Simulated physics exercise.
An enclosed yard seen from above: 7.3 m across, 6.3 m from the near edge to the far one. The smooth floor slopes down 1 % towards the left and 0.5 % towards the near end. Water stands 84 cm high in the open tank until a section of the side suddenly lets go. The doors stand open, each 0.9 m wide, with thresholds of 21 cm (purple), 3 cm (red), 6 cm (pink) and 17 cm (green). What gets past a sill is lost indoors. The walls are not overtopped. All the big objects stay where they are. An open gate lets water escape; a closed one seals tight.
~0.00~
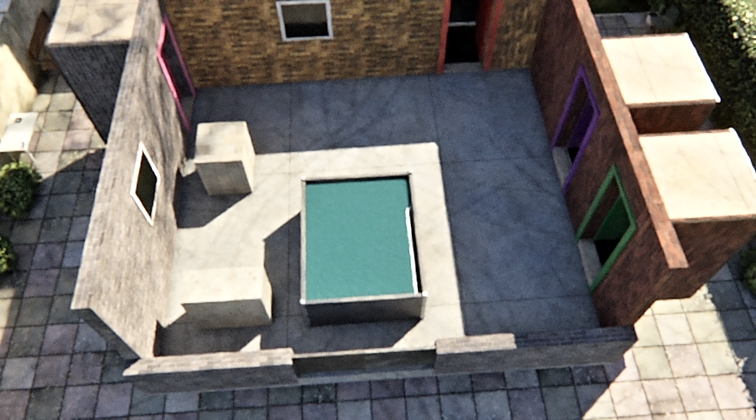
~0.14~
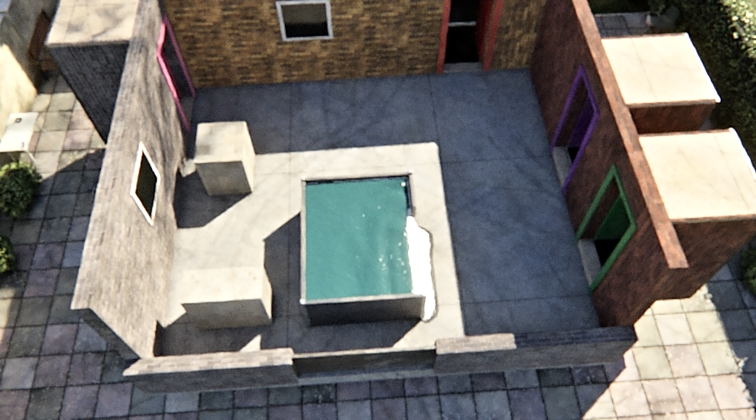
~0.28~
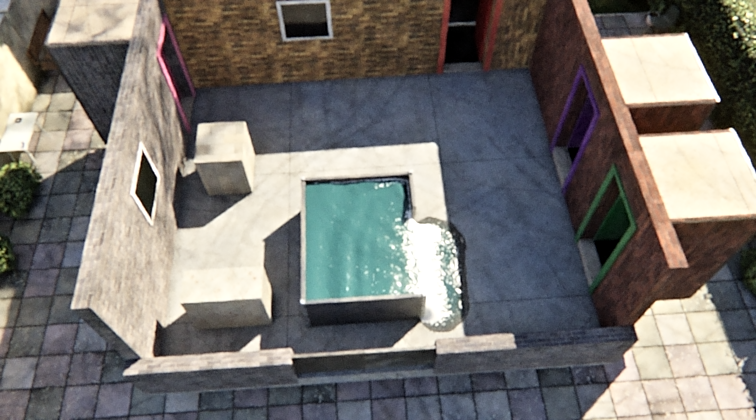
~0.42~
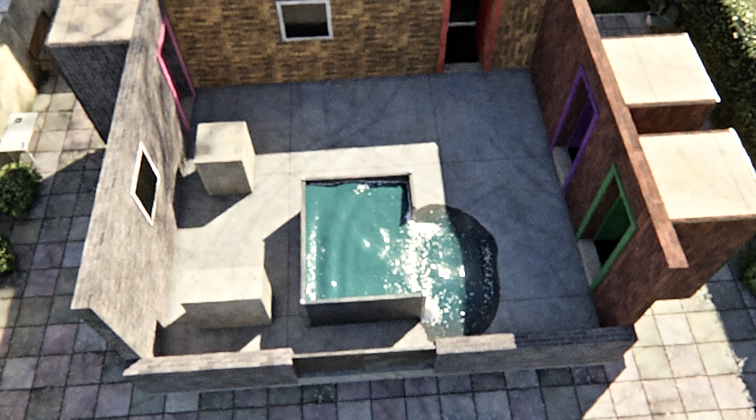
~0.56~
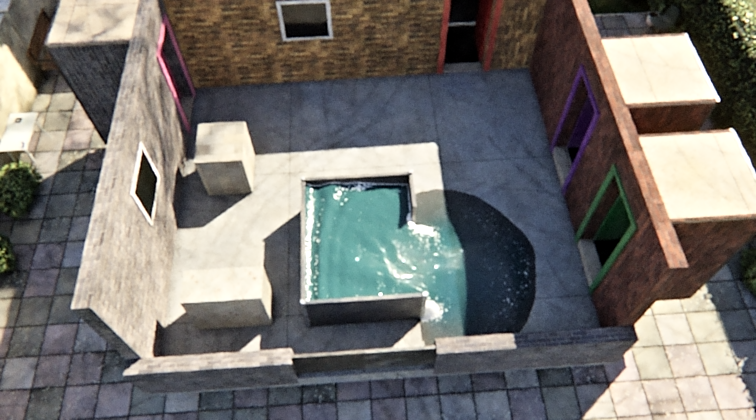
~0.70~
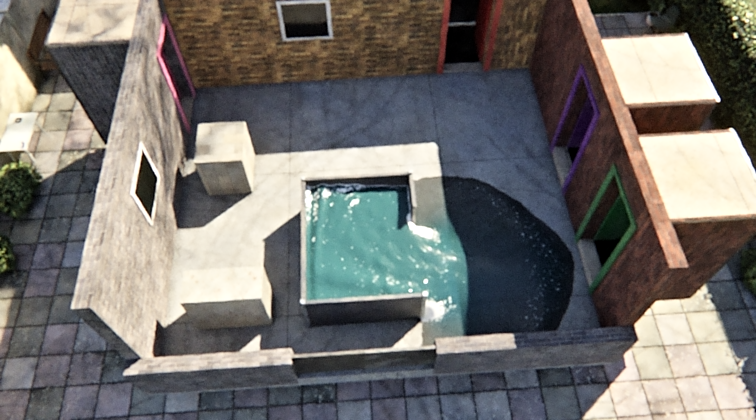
An enclosed yard with a smooth grey floor is seen from high above, with paving outside its walls. A square open tank of still green water stands near the middle, two pale blocks to its left, a pink-framed opening at left, and purple- and green-framed doorways at right. Water pours from the tank's right side and spreads rightward in a widening dark pool, while the camera stays still.
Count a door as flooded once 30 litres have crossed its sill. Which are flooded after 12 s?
Door by door: At the purple door it does not reach the limit; at the red door it goes over the limit; at the pink door it exceeds the limit; at the green door it passes the limit.
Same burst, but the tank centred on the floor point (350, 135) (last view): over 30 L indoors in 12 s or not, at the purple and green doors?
Then: Purple past it, green under.
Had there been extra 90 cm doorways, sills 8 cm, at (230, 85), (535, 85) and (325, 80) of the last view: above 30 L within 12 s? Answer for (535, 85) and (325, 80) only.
In turn: Over, below.
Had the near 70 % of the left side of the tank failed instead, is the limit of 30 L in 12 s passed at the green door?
Then: Green not over.
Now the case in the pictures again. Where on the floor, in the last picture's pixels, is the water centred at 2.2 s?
Near (452, 265).
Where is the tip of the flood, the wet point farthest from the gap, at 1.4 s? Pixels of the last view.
At about (548, 152).
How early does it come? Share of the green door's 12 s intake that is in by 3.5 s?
About 95 per cent.
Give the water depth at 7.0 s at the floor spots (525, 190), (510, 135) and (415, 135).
Roughly 8, 6 and 4 cm, in turn.
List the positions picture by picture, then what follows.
Still water, 84 cm deep, in the open tank at (360, 236), in the first picture.
The front is at (425, 320), 0.9 m from the gap at (416, 266); 0.3 m2 of floor is under water; 84 cm left at the back of the open tank, in the second picture.
The front is at (447, 226), 1.1 m from the gap at (416, 266); 1.4 m2 of floor is under water; 84 cm left at the back of the open tank, in the third picture.
The front is at (488, 238), 1.5 m from the gap at (416, 268); 2.9 m2 of floor is under water; 79 cm left at the back of the open tank, in the fourth picture.
Water pours out at (416, 268) and has run 2.1 m, to (526, 244); typically 8 cm deep outside, 72 cm at the open tank's back, in the fifth picture.
The front is at (564, 250), 2.7 m from the gap at (416, 268); 7.3 m2 of floor is under water; 73 cm left at the back of the open tank, in the sixth picture.
After 1.4 s water covers 25 % of the floor and is deepest (60 cm) near (589, 343); purple door 17 cm at the sill, 0 L in, red door not reached, pink door not reached, green door 38 cm at the sill, 103 L in.
After 2.2 s water covers 30 % of the floor and is deepest (49 cm) near (594, 322); purple door 19 cm at the sill, 0 L in, red door not reached, pink door not reached, green door 44 cm at the sill, 251 L in.
After 3.5 s water covers 45 % of the floor and is deepest (26 cm) near (492, 299); purple door 15 cm at the sill, 0 L in, red door 12 cm at the sill, 11 L in, pink door not reached, green door 26 cm at the sill, 364 L in.
After 7.0 s water covers 80 % of the floor and is deepest (18 cm) near (159, 374); purple door 7 cm at the sill, 1 L in, red door 12 cm at the sill, 234 L in, pink door 15 cm at the sill, 20 L in, green door 10 cm at the sill, 385 L in.
After 12.0 s water covers 100 % of the floor and is deepest (14 cm) near (282, 354); purple door 3 cm at the sill, 1 L in, red door 6 cm at the sill, 325 L in, pink door 13 cm at the sill, 180 L in, green door 3 cm at the sill, 385 L in.
